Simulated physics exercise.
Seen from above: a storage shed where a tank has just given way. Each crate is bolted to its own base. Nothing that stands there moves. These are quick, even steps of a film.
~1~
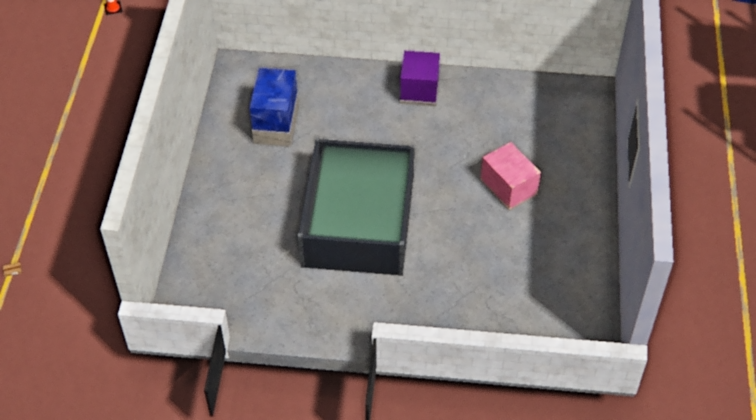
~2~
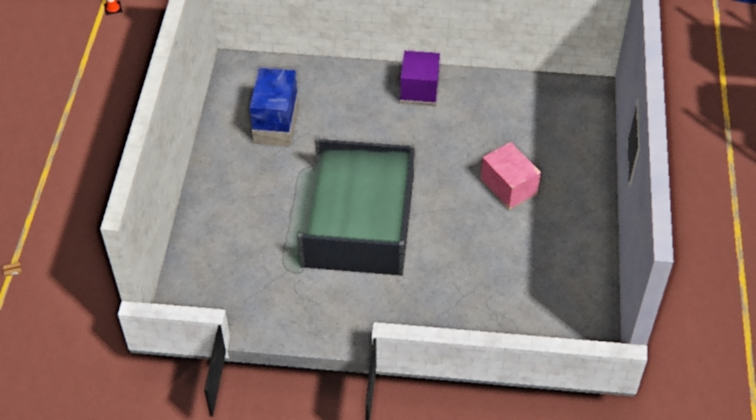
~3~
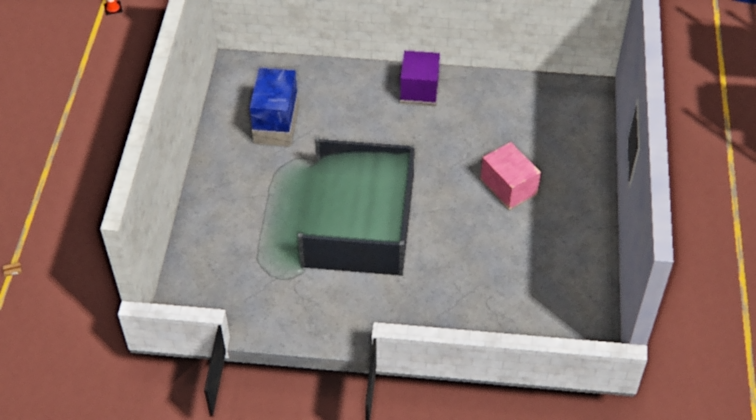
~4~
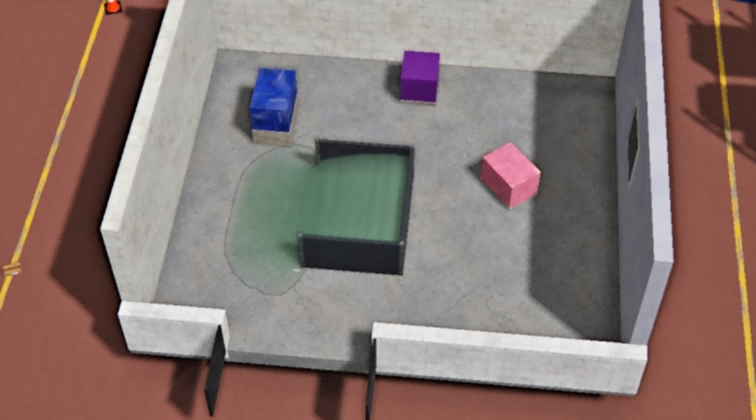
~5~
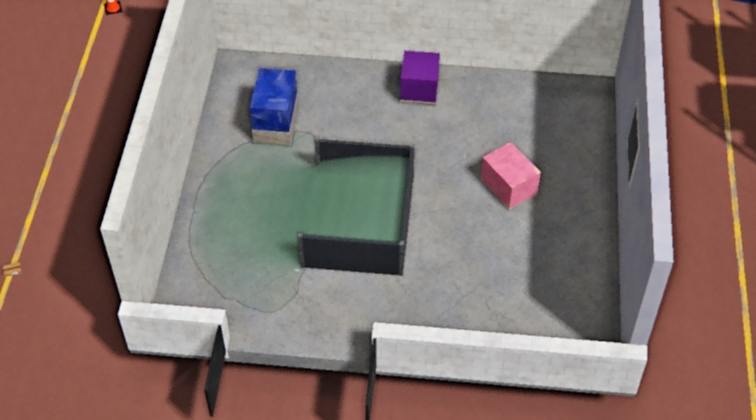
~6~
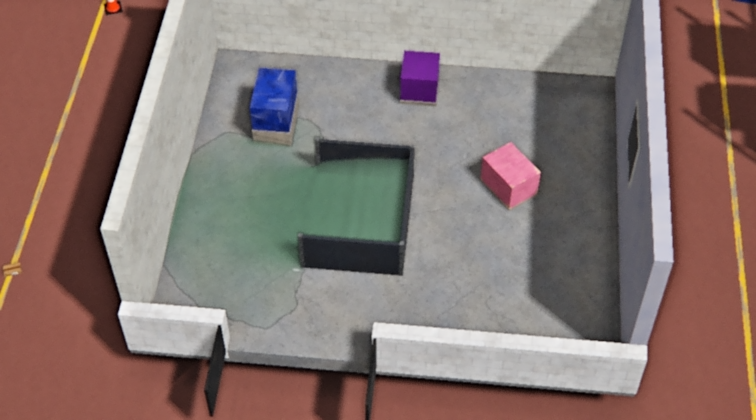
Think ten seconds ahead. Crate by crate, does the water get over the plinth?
The blue crate keeps dry; the purple crate is soaked; the pink crate is soaked.
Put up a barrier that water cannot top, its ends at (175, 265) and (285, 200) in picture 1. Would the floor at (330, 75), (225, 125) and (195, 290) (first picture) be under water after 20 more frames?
In that order: Flooded, wet, awash.
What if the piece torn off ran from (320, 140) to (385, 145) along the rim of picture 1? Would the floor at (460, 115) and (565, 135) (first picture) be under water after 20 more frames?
As listed: Under water, under water.
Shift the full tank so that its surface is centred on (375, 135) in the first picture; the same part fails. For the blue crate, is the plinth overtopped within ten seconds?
One by one: The blue one gets wet.
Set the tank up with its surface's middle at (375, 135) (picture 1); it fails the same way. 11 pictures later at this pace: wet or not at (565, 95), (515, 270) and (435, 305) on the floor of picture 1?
In turn: Not flooded, not flooded, not flooded.
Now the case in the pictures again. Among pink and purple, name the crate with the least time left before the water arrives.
The purple-painted one.
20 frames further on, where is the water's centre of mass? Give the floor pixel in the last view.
At about (261, 203).
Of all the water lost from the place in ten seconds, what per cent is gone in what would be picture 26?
About 15 per cent.
A moment on, water covers 25 % of the floor; the blue crate water round its plinth, the purple crate not reached, the pink crate not reached.
Next, water covers 30 % of the floor; the blue crate water round its plinth, the purple crate not reached, the pink crate not reached.
Then, water covers 45 % of the floor; the blue crate water round its plinth, the purple crate water round its plinth, the pink crate not reached.
Later, water covers 75 % of the floor; the blue crate water round its plinth, the purple crate water round its plinth, the pink crate water round its plinth.
In the end, water covers 95 % of the floor; the blue crate stayed above the water, the purple crate was topped, the pink crate was topped.
